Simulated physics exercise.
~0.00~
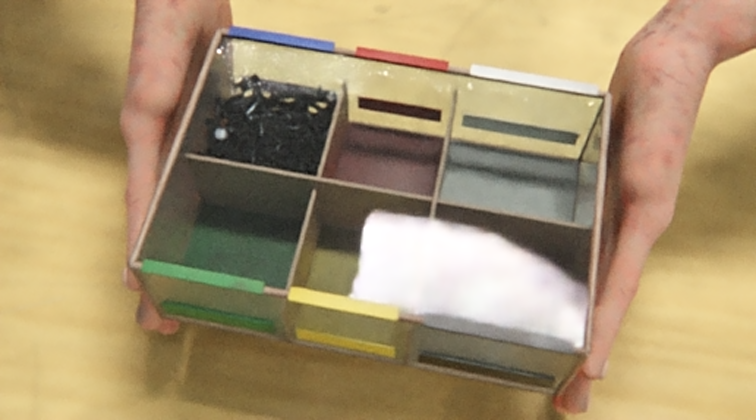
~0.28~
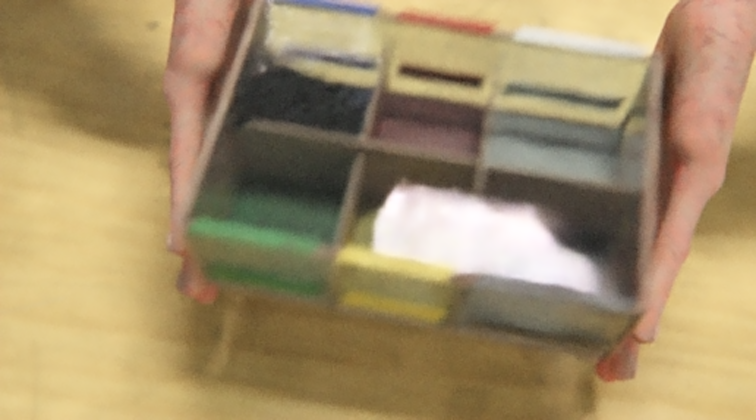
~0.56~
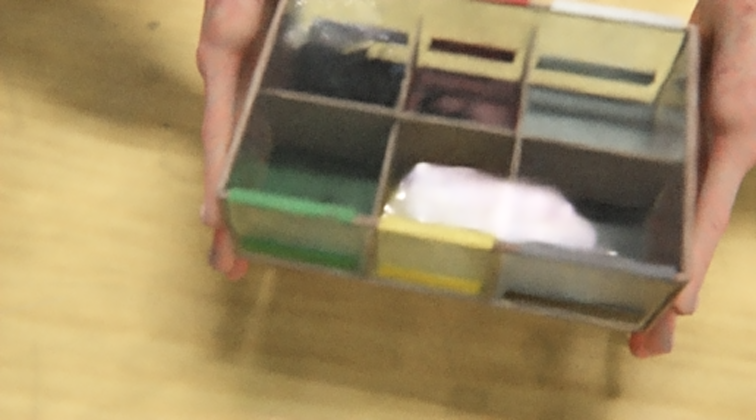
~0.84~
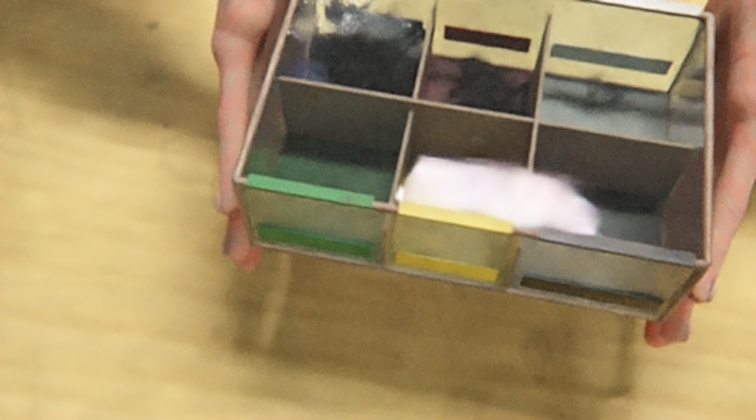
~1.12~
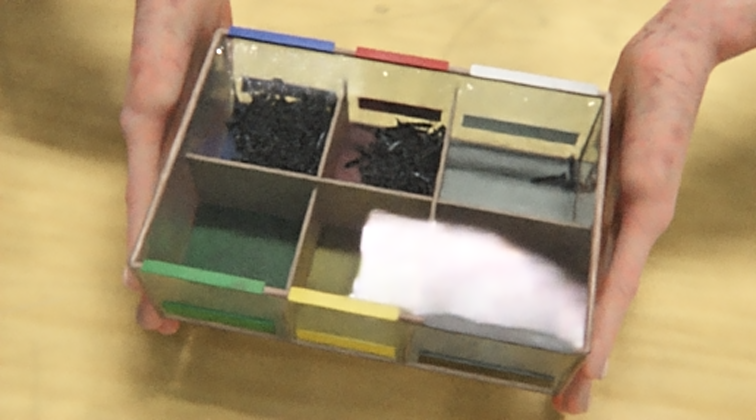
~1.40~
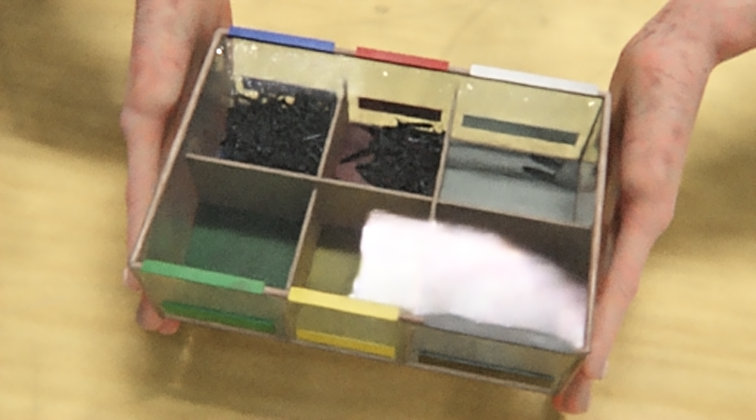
A clear-lidded box of six compartments, held in two hands, shifts right and up and then back left and down, scattering small black screws from the blue compartment. Most remain there, a smaller pile lies in the red one, and a few sit in the white one.
